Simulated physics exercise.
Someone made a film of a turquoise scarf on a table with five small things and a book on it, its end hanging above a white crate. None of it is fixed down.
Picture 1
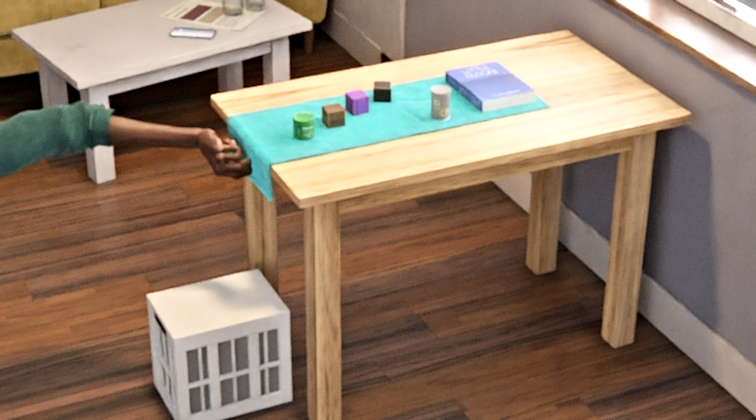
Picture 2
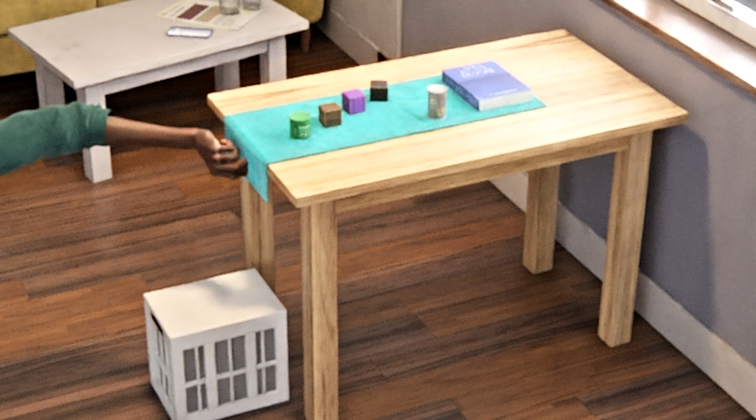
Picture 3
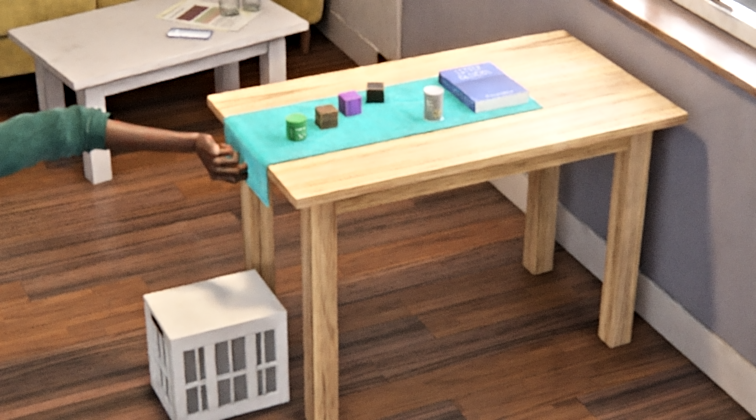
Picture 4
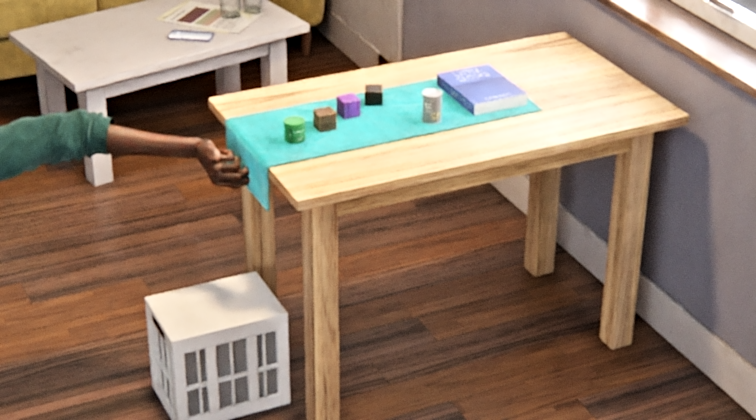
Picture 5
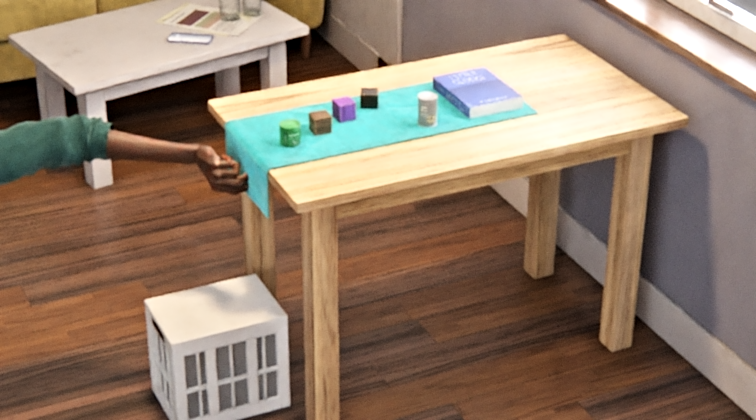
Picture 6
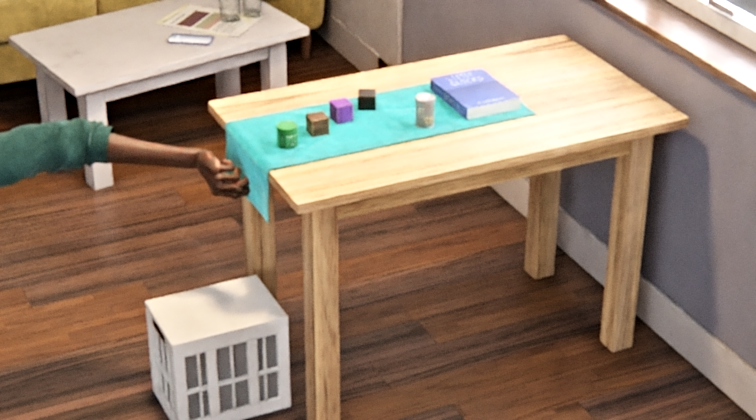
The footage shows a hand at the left end of a wooden table slowly drawing a turquoise cloth downward over the edge, as the cubes, green pot, grey can and blue book on it shift slightly left together.
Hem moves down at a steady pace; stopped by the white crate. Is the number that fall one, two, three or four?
It is three.
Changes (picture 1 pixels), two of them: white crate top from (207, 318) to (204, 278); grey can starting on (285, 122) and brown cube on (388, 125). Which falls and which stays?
The grey can goes over, the brown cube survives.
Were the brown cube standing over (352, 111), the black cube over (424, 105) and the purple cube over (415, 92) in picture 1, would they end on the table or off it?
In the end the brown cube gets dislodged, while the black cube rides it out and the purple cube rides it out.
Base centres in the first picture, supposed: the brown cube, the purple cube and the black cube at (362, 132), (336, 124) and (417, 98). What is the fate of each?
The brown cube comes down, the purple cube falls, the black cube stays on.
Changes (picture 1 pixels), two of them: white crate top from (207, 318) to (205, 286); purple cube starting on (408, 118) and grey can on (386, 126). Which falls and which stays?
The purple cube stays aboard; the grey can stays aboard.
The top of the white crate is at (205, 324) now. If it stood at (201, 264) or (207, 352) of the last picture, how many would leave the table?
Result: 1; 4.
Early on, hem near (249, 238); green pot gone.
Midway, hem near (249, 285); green pot and brown cube gone.
Finally, hem on the crate; green pot, brown cube and purple cube gone. The answer is three.
